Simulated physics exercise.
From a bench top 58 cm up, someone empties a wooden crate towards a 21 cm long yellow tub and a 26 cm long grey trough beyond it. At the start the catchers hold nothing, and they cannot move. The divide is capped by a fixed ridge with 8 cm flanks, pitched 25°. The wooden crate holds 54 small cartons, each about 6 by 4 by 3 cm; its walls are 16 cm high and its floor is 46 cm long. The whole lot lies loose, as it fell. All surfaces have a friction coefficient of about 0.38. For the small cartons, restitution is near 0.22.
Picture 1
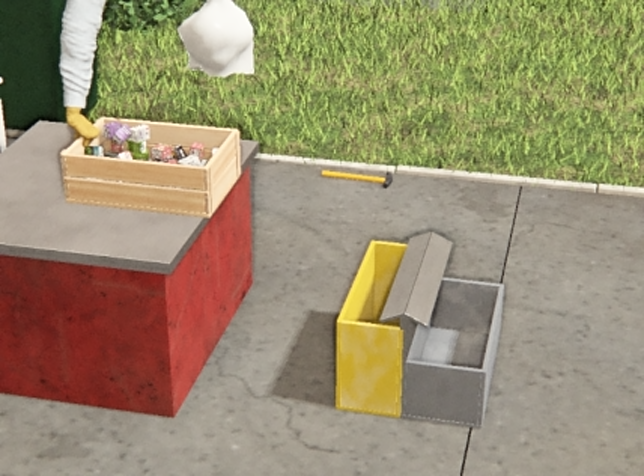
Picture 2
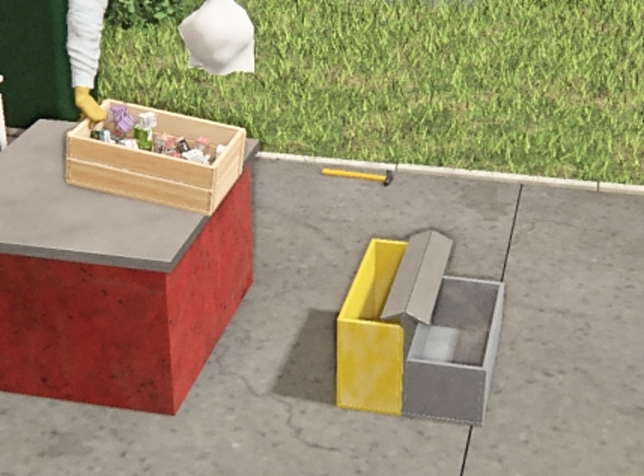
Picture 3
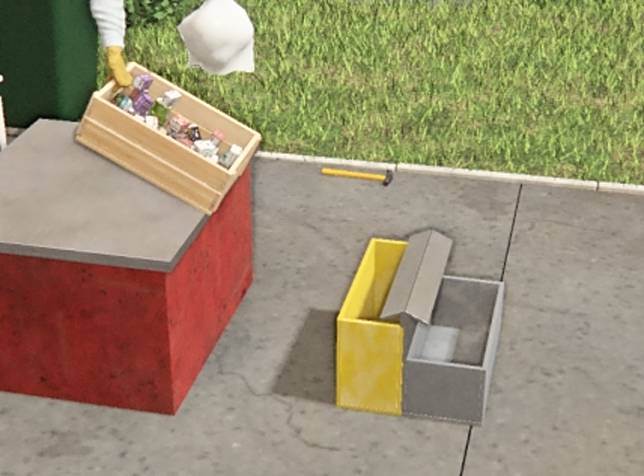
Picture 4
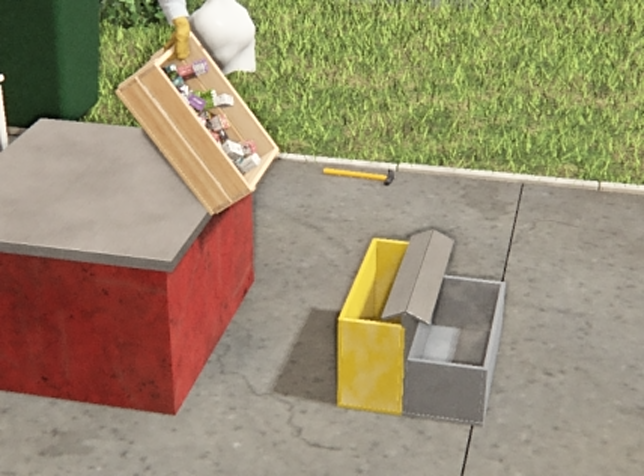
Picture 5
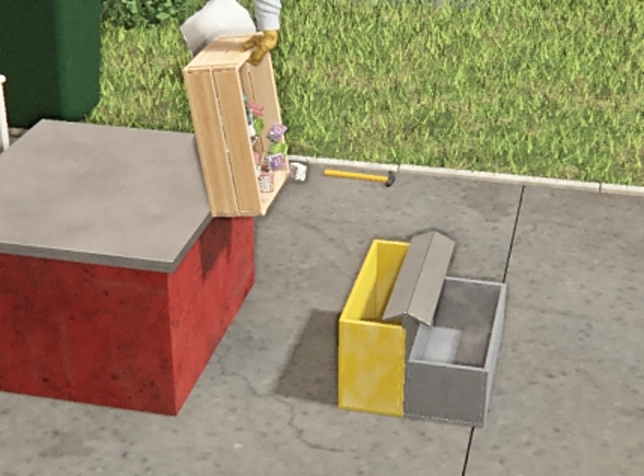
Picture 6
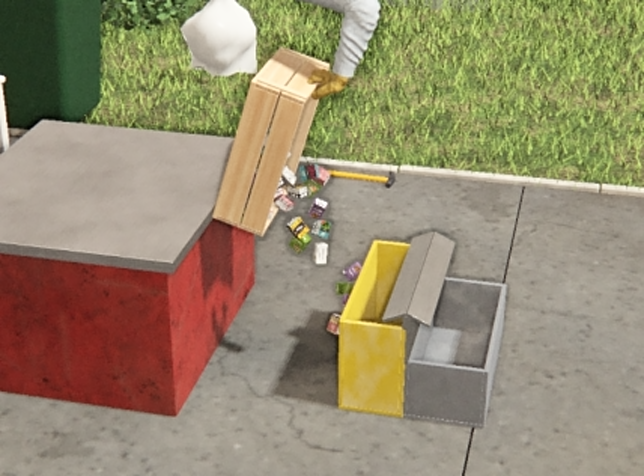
On a paved patch beside grass, a yellow-gloved hand tipped a wooden crate steeply over the edge of a red bench, and small cartons tumbled out towards the yellow tub.
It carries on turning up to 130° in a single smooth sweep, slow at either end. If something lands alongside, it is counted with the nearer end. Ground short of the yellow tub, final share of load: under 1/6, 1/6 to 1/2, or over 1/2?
Over 1/2.
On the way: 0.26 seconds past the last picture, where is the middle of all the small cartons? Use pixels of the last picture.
Around (313, 260).
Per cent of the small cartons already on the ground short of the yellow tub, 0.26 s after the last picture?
Share at that moment: About 30 %.
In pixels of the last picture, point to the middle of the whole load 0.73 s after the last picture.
Somewhere about (329, 353) in pixels.
Then, 0.12 s after the last picture, tilt 119°; 31 still in the wooden crate, 6 on the ground short of the yellow tub and 17 in the air.
Then, 0.26 s after the last picture, tilt 128°; 17 still in the wooden crate, 15 on the ground short of the yellow tub and 22 in the air.
Then, 0.47 s after the last picture, tilt 130°; 3 in the yellow tub, 31 on the ground short of the yellow tub and 20 in the air.
Final count (0.73 s after the last picture), 3 in the yellow tub and 51 on the ground short of the yellow tub. Asked share, 51 of 54, 94 per cent.
